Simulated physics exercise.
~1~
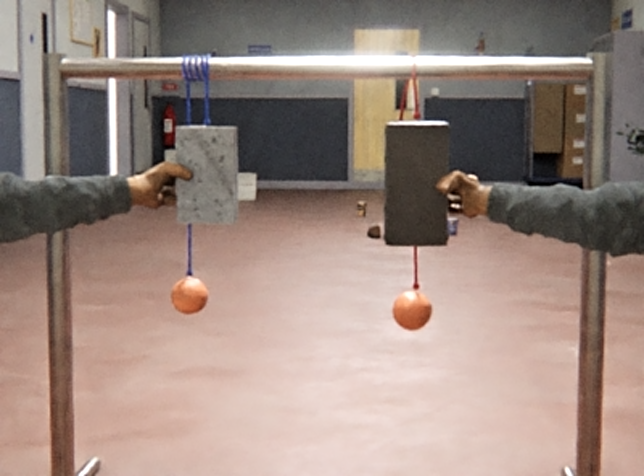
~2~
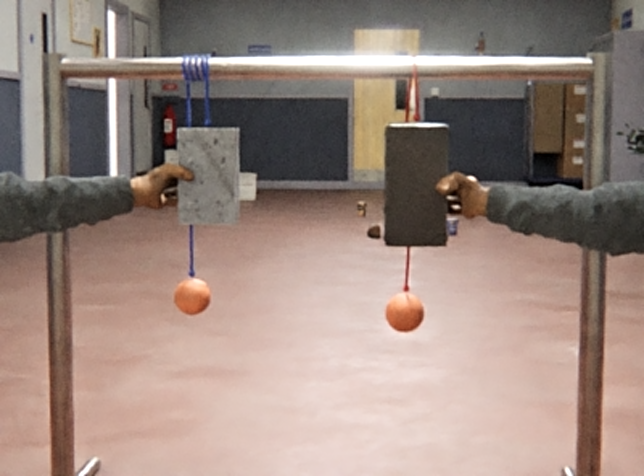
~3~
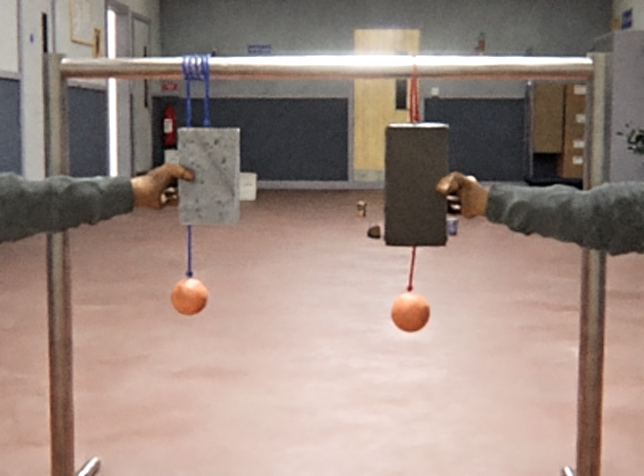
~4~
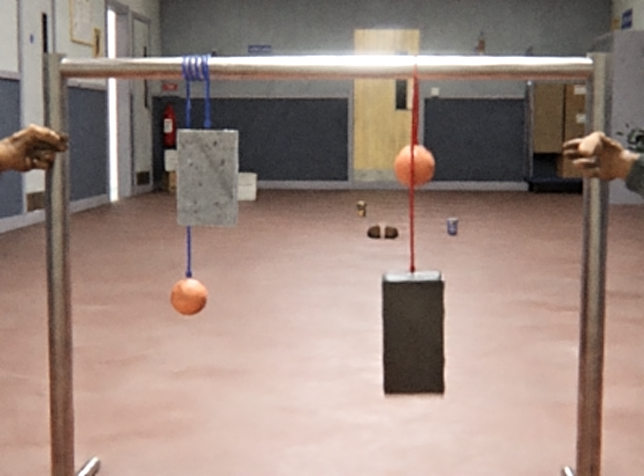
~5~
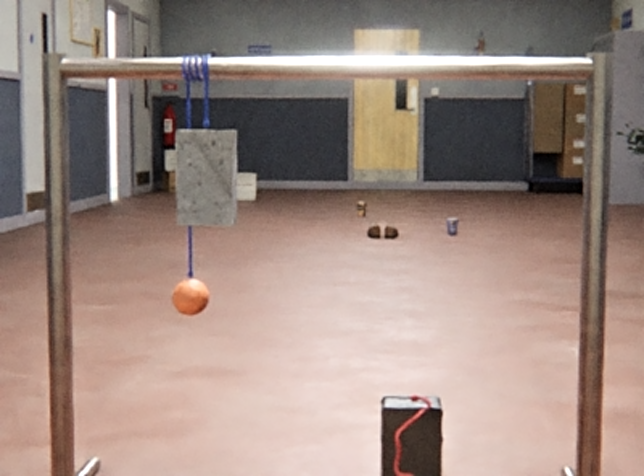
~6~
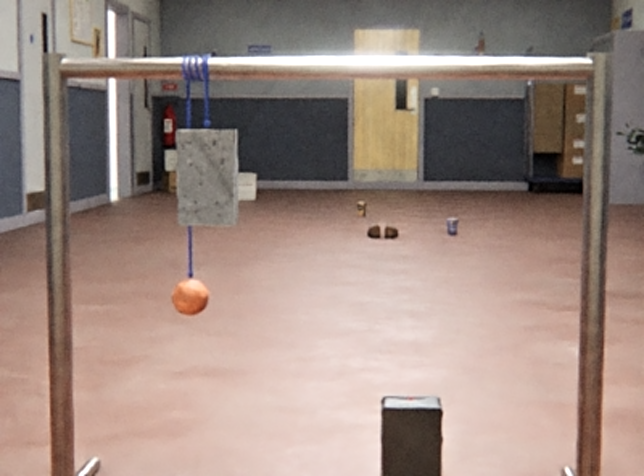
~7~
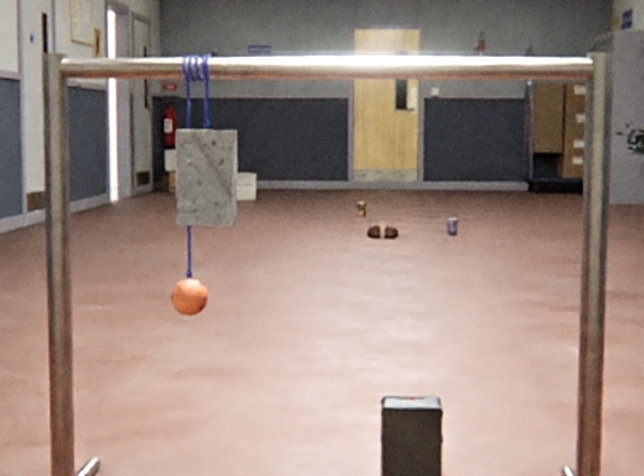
Black case dropping to the floor as two hands let go, its red cord slipping off the rail, while the paver stays hanging.
